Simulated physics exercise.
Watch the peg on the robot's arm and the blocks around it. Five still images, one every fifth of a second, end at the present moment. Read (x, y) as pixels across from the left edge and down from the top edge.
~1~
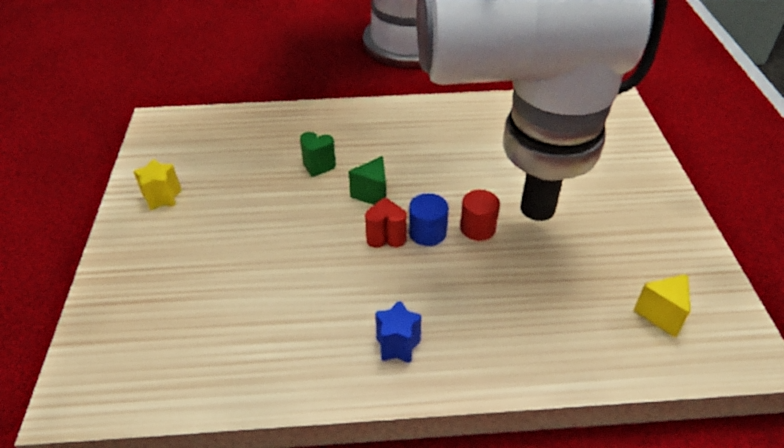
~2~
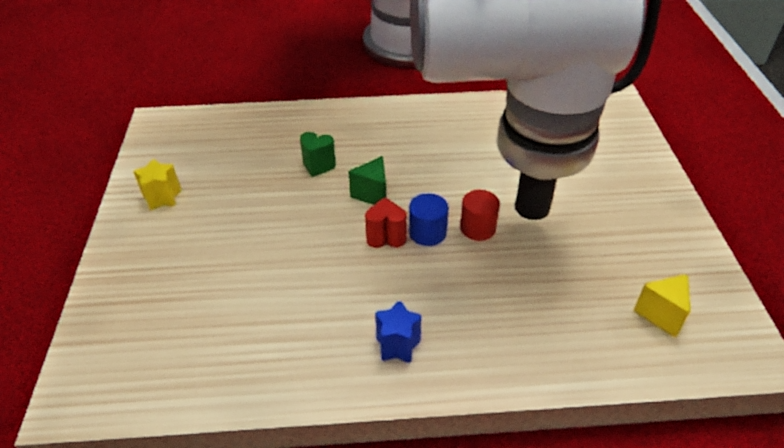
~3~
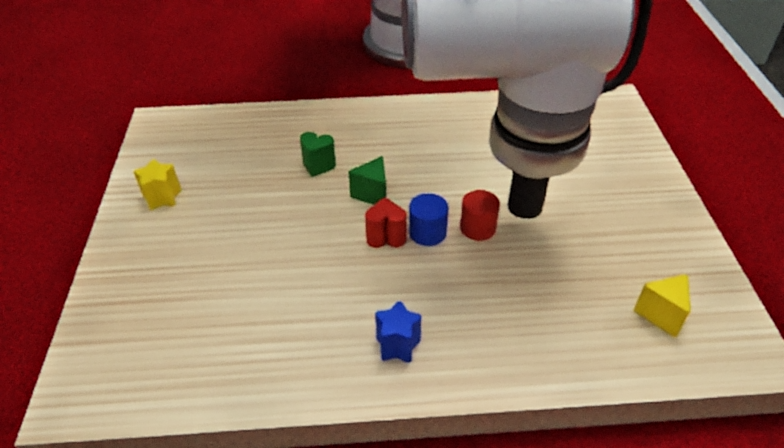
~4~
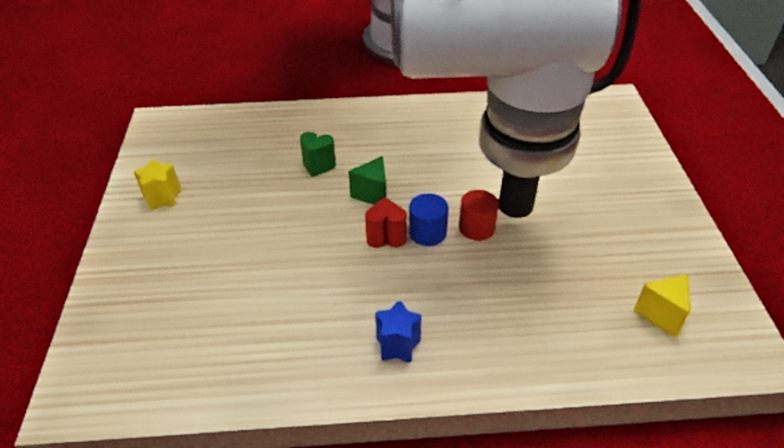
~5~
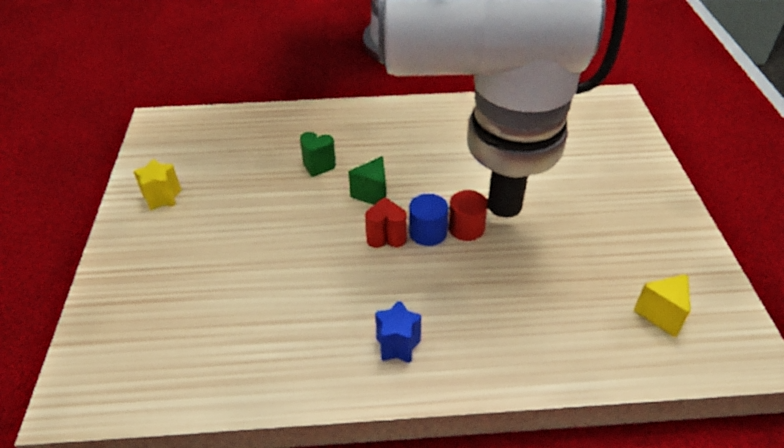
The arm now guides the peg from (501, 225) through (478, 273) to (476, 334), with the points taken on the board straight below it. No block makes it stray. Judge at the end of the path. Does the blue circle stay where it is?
It seems not.
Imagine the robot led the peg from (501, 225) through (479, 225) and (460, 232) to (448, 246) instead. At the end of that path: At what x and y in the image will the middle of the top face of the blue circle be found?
Most likely (382, 208).
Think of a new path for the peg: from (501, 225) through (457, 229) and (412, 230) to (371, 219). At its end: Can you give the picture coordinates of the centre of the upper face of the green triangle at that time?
Its top middle: (361, 153).
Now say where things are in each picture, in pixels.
The first picture shows peg's lower end (538, 209); red heart (386, 211); blue star (398, 320); blue circle (429, 206); red circle (481, 201).
The second picture shows peg (532, 208); blocks still.
The third picture shows peg (525, 207); blocks still.
The fourth picture shows peg (516, 206); blocks still.
The fifth picture shows peg (505, 206); red heart (386, 211); blue star (398, 320); blue circle (429, 206); red circle (469, 201).
The first path, step by step. One third of the way, peg (484, 237); red heart (381, 212); blue circle (416, 203); red circle (455, 208).
Two thirds of the way, peg (480, 274); red heart (381, 212); blue circle (416, 203); red circle (455, 208).
At the end, peg (479, 316); red heart (381, 212); blue star still; blue circle (416, 203); red circle (455, 208).
